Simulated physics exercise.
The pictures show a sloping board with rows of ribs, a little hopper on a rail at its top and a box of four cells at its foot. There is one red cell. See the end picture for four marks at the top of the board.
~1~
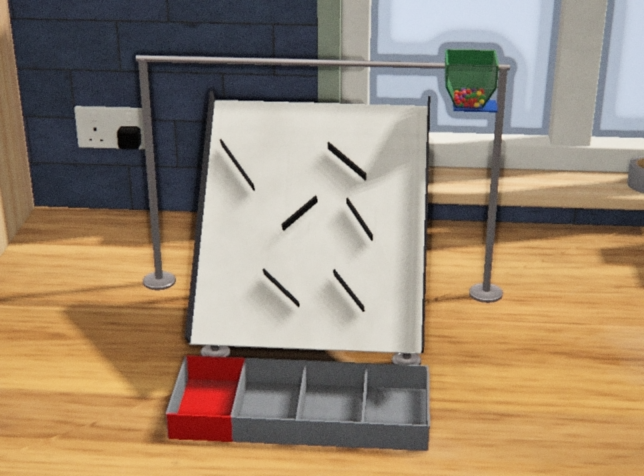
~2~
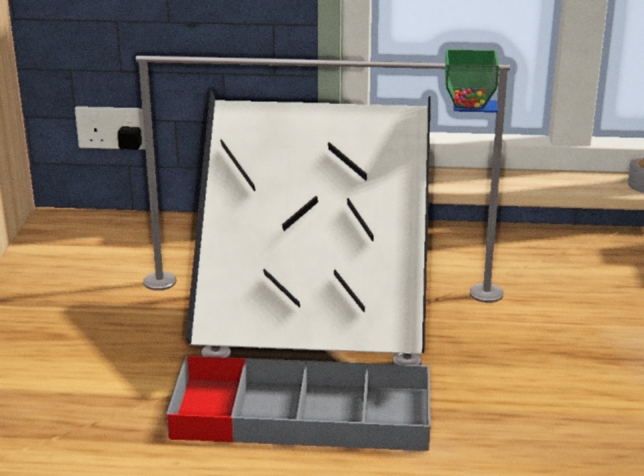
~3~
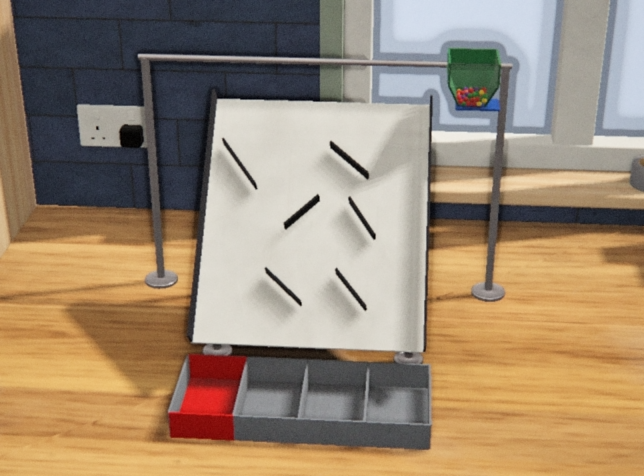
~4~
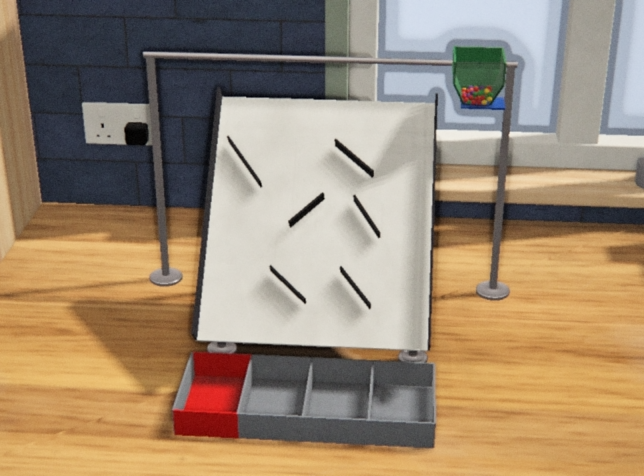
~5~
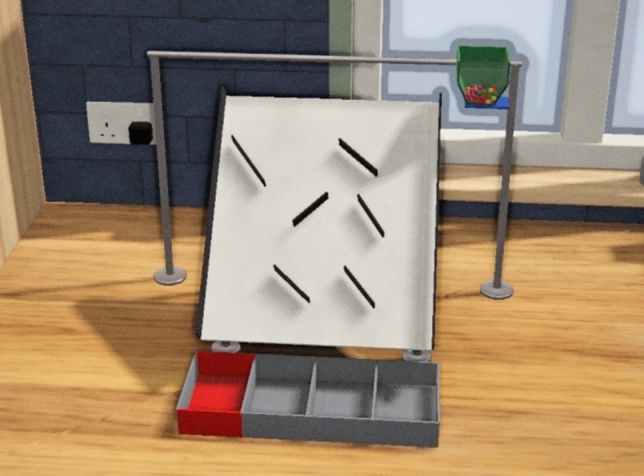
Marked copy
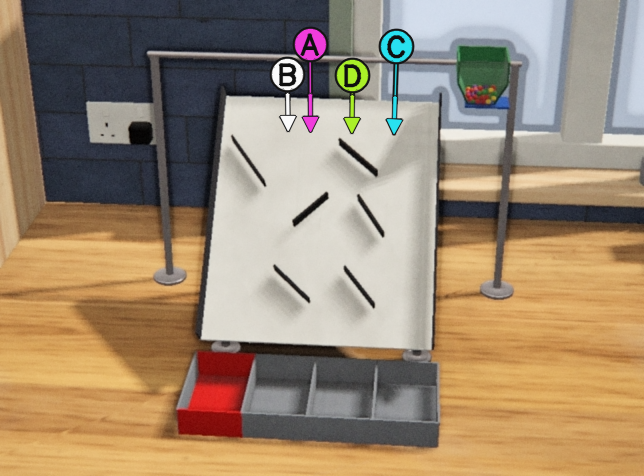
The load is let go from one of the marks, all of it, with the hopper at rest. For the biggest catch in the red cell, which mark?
A is best.
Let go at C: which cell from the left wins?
It is the fourth one.
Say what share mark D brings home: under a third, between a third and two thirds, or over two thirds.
Mark D gives under a third.
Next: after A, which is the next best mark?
That would be B.
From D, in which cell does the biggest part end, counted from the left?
It is the fourth one.
On the marked copy, mark A meets the board at (310, 126); mark B meets the board at (288, 125); mark C meets the board at (394, 128); mark D meets the board at (351, 127).
Choosing A, about half in the red cell, about a quarter in other cells, about a quarter outside the box.
Choosing B, about a quarter in the red cell, a small part in other cells, about two thirds outside the box.
Choosing C, none in the red cell, about half in other cells, about half outside the box.
Choosing D, a small part in the red cell, about a quarter in other cells, about two thirds outside the box.
